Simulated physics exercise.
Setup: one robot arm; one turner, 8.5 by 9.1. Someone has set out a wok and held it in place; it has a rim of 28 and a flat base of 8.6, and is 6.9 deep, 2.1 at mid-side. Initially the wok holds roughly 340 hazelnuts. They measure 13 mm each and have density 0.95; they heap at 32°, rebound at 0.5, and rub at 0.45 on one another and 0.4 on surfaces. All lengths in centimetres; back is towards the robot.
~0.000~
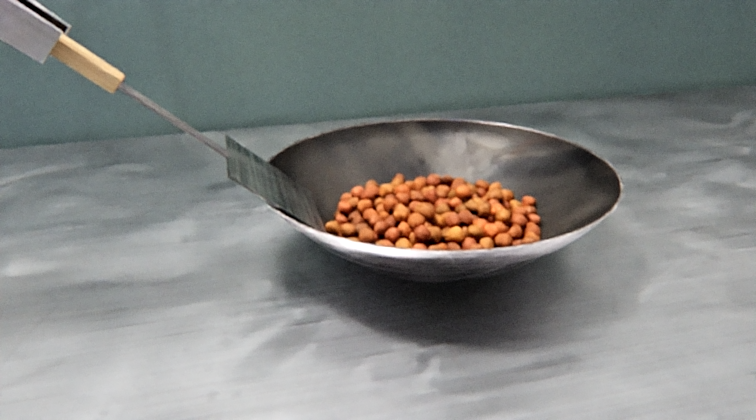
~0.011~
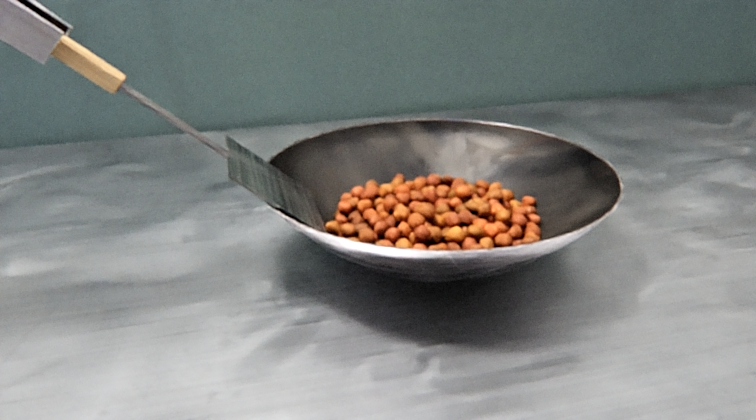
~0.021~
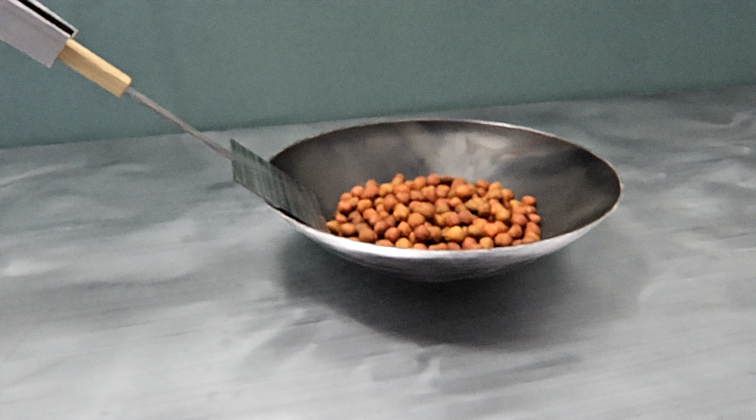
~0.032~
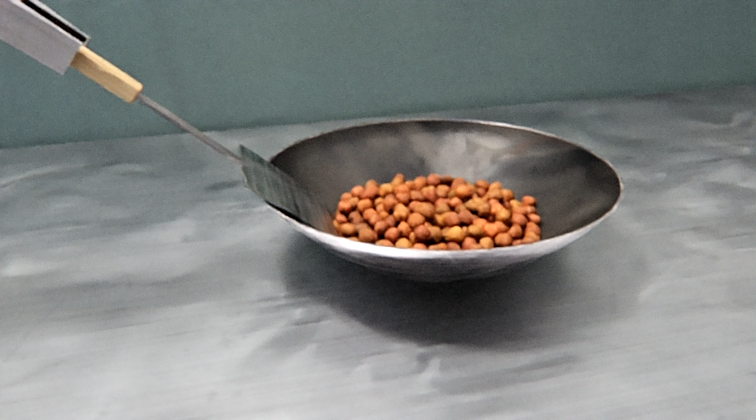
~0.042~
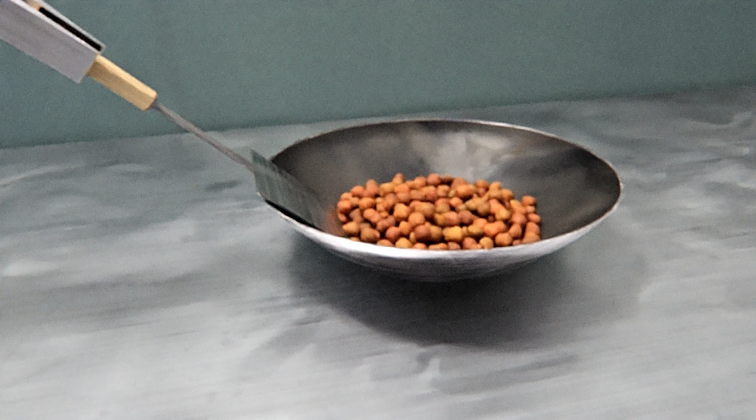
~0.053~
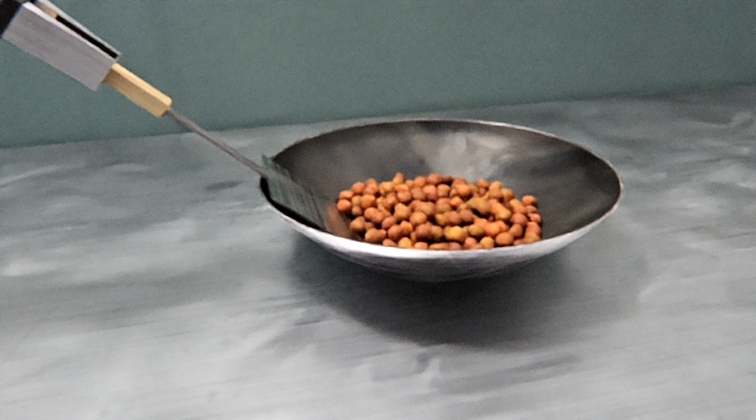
The footage shows a robot arm holding a turner at the left side of a dark wok containing a heap of reddish-brown hazelnuts; the turner slides slightly right and downward toward the nuts, while the wok stays still.
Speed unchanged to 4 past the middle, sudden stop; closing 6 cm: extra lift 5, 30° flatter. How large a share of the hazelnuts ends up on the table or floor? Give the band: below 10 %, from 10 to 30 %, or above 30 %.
Band: Below 10 %.
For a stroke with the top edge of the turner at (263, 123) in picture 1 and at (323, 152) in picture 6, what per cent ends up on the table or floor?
Roughly 25 percent ends up there.
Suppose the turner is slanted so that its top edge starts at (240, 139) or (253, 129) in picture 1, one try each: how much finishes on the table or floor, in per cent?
Some 5 and 0 per cent.
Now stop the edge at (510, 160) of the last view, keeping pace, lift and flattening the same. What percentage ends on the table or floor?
I'd estimate about 15 per cent.
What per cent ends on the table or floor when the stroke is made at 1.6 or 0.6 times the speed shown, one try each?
Close to 25 and 0 percent respectively.
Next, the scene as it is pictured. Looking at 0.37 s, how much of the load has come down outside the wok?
It is near 0 percent.
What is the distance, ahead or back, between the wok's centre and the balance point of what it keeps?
Ahead, by about 4.0 cm.
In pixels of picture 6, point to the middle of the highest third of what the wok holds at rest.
The centre sits at about (527, 186).
After 0.10 s, sloping 41°, highest piece 6 above the table; 336 in the wok.
After 0.14 s, sloping 29°, highest piece 6 above the table; 336 in the wok.
After 0.37 s, sloping 11°, highest piece 8 above the table; 326 in the wok, 2 on the table or floor, 8 on the blade or in flight.
After 1.42 s, sloping 11°, highest piece 7 above the table; 326 in the wok, 10 on the table or floor.
At rest, 326 in the wok, 10 on the table or floor. That is 3 % on the table or floor.
